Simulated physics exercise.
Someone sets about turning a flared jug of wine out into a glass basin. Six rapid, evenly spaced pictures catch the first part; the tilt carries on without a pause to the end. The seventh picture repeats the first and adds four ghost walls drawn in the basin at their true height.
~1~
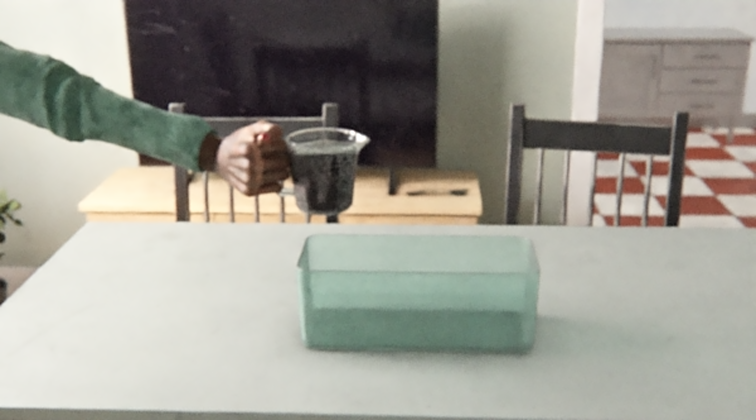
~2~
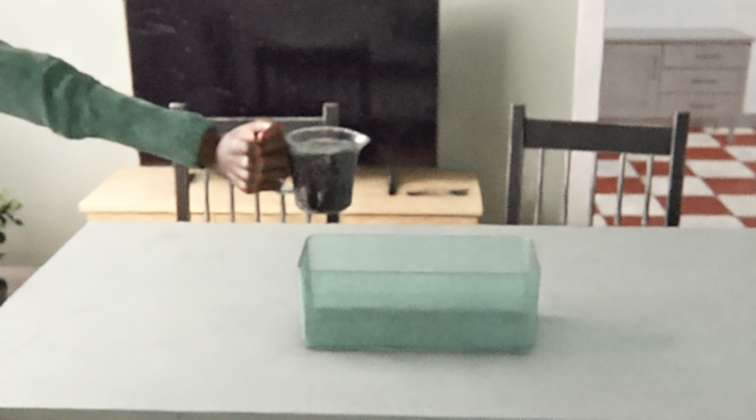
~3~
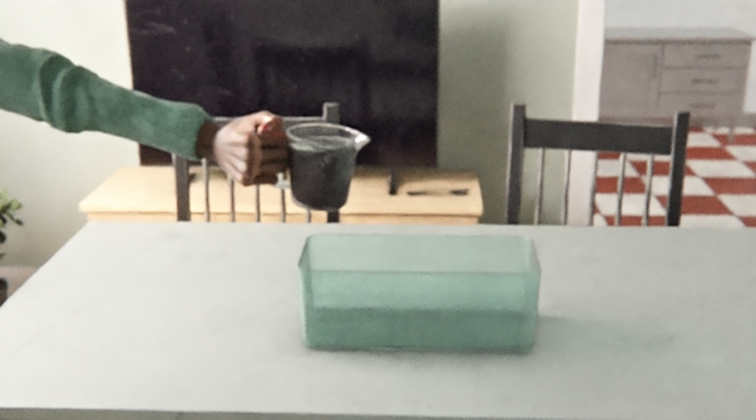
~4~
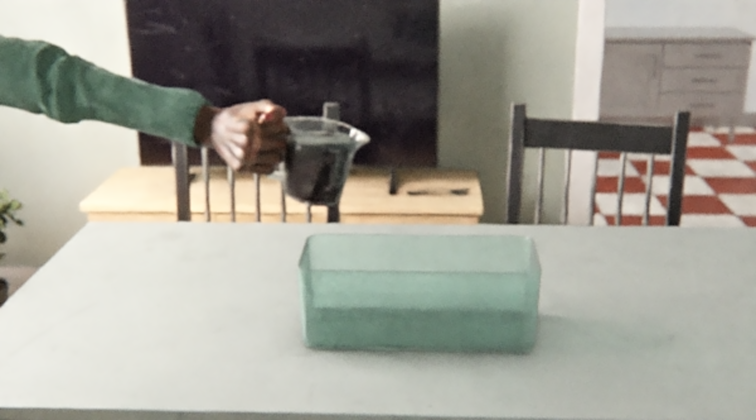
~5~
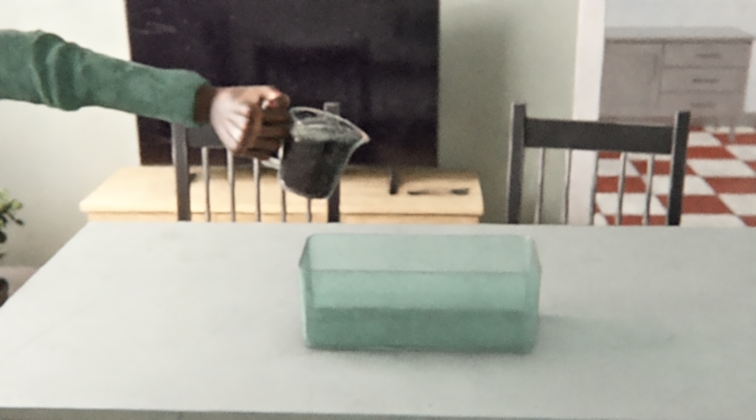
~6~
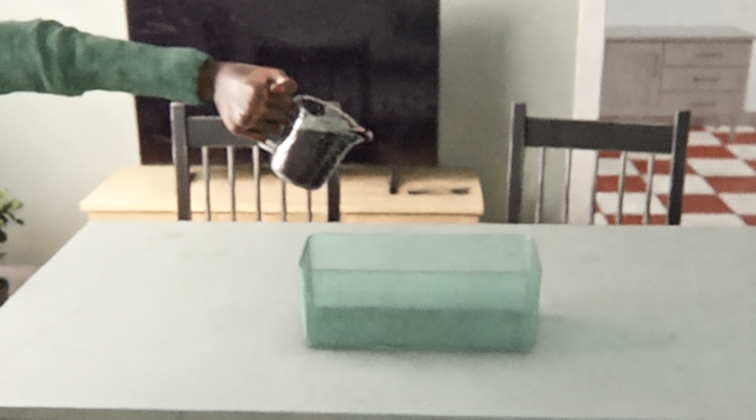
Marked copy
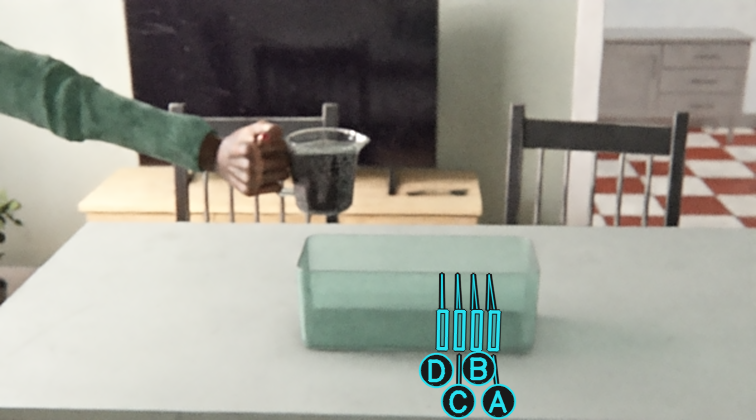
At the start, a hand in a green sleeve holds a flared glass jug of dark wine upright above a glass basin on a table. The hand then rises slightly and tilts the jug to the right, gradually at first, then more steeply, until wine reaches over its lip.
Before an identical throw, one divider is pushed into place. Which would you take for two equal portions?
Position D does it best.
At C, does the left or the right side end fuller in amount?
The left one.
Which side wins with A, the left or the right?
The left side.
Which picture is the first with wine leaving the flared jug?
In picture 6.
On the marked copy, A at (493, 355); B at (476, 355); C at (459, 355); D at (442, 354).
With A, about 95 % ends left of the wall and 3 % right of it.
With B, about 92 % ends left of the wall and 4 % right of it; 4 % is lost outside.
With C, about 93 % ends left of the wall and 4 % right of it; 3 % is lost outside.
With D, about 47 % ends left of the wall and 51 % right of it; 3 % is lost outside.
